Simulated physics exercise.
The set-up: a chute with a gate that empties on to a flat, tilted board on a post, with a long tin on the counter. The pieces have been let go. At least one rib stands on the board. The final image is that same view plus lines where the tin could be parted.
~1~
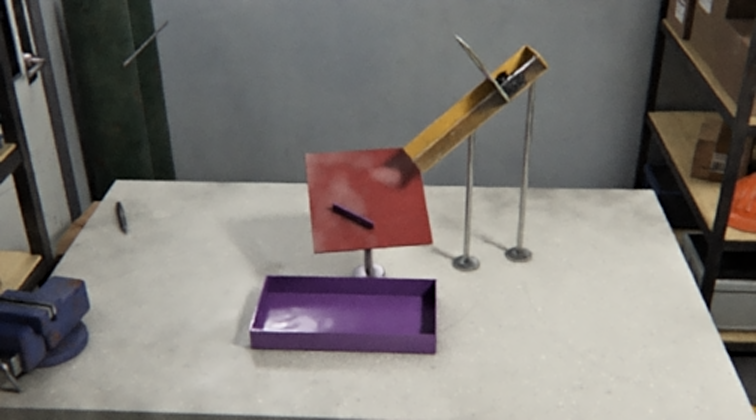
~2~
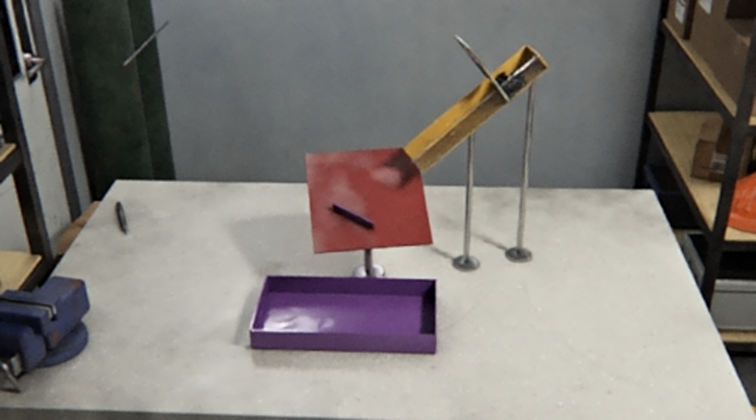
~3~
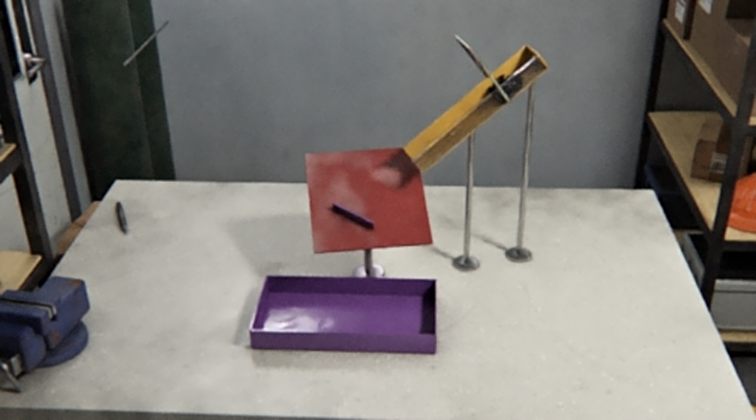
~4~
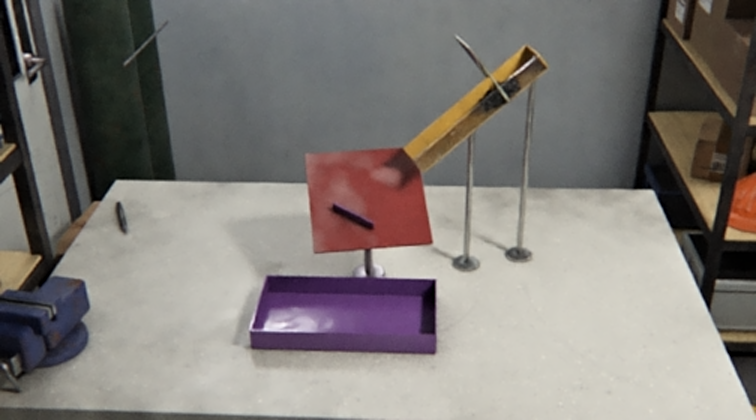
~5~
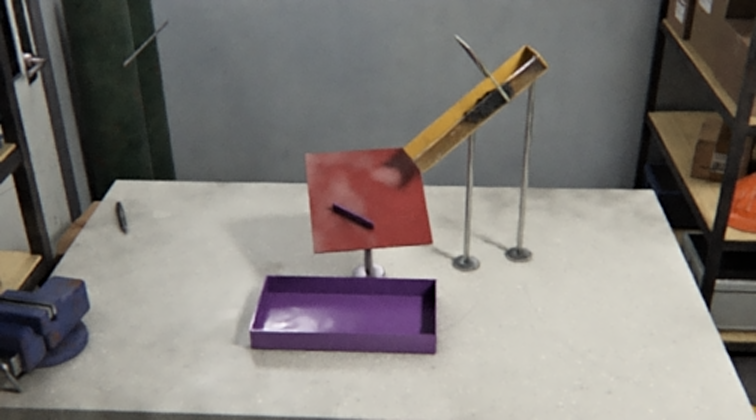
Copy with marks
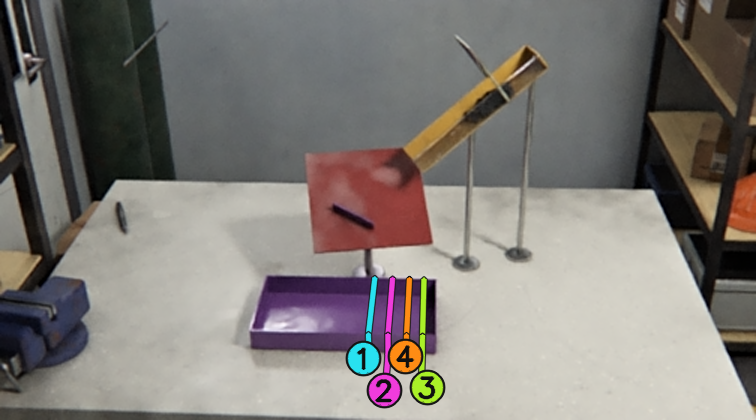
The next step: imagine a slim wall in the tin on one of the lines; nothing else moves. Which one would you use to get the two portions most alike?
Use line 2.
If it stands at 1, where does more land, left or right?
Right.
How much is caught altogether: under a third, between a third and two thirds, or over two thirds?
Between a third and two thirds.
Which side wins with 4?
More lands on the left.
On the marked copy, line 1 crosses the front rim at (368, 333); line 2 crosses the front rim at (388, 334); line 3 crosses the front rim at (422, 335); line 4 crosses the front rim at (406, 334).
For line 1, of what is caught, a small part on the left of the divider, most on the right.
For line 2, of what is caught, about half on the left of the divider, about half on the right.
For line 3, of what is caught, nearly all on the left of the divider, a stray few on the right.
For line 4, of what is caught, nearly all on the left of the divider, a small part on the right.
